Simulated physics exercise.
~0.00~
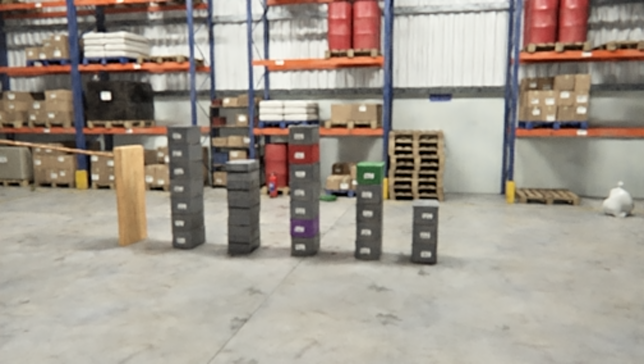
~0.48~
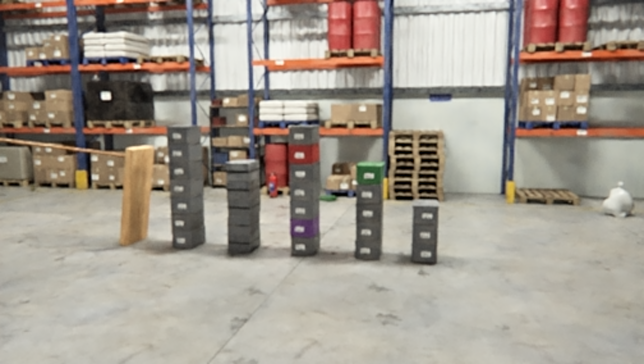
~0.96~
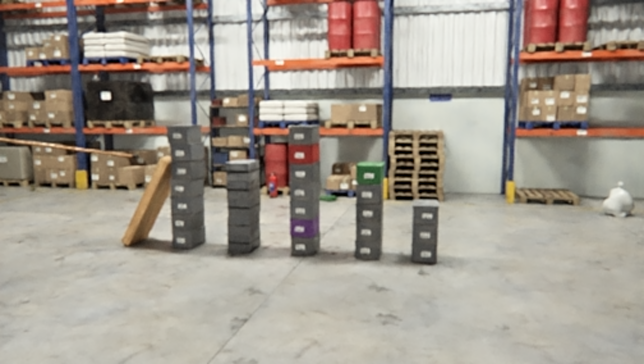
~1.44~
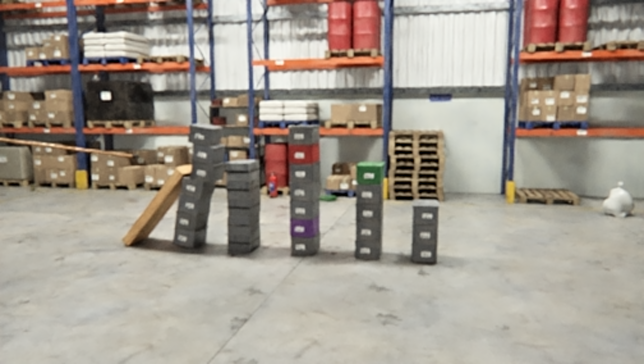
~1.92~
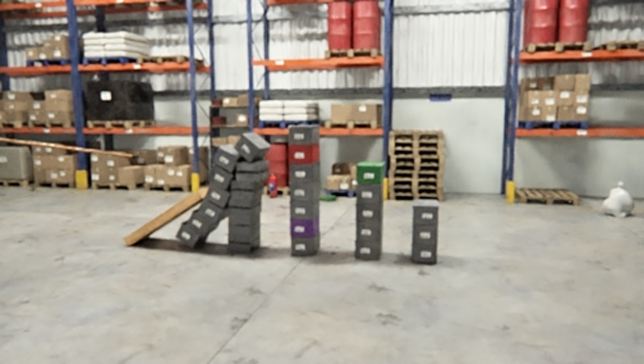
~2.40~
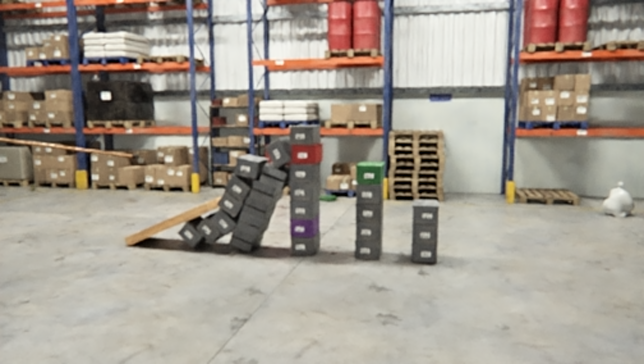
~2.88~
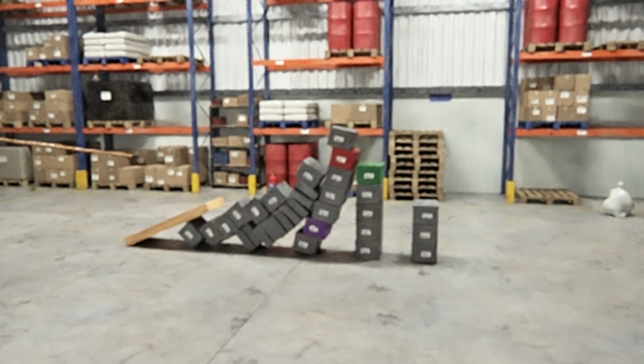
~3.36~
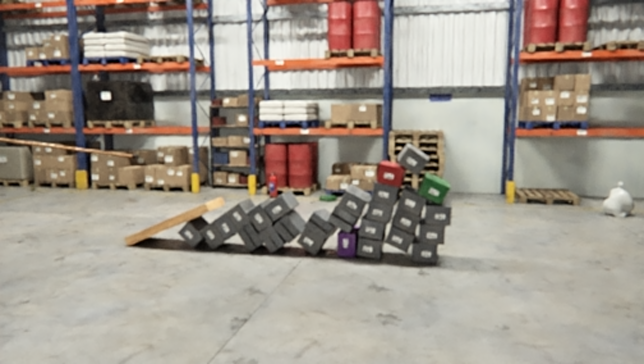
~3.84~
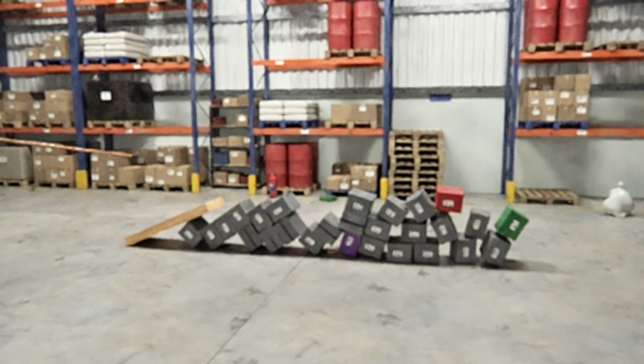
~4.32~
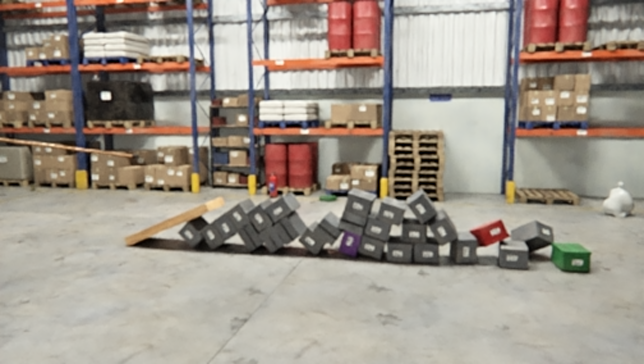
A tipped wooden board topples a row of stacked totes rightward into a sprawling heap.
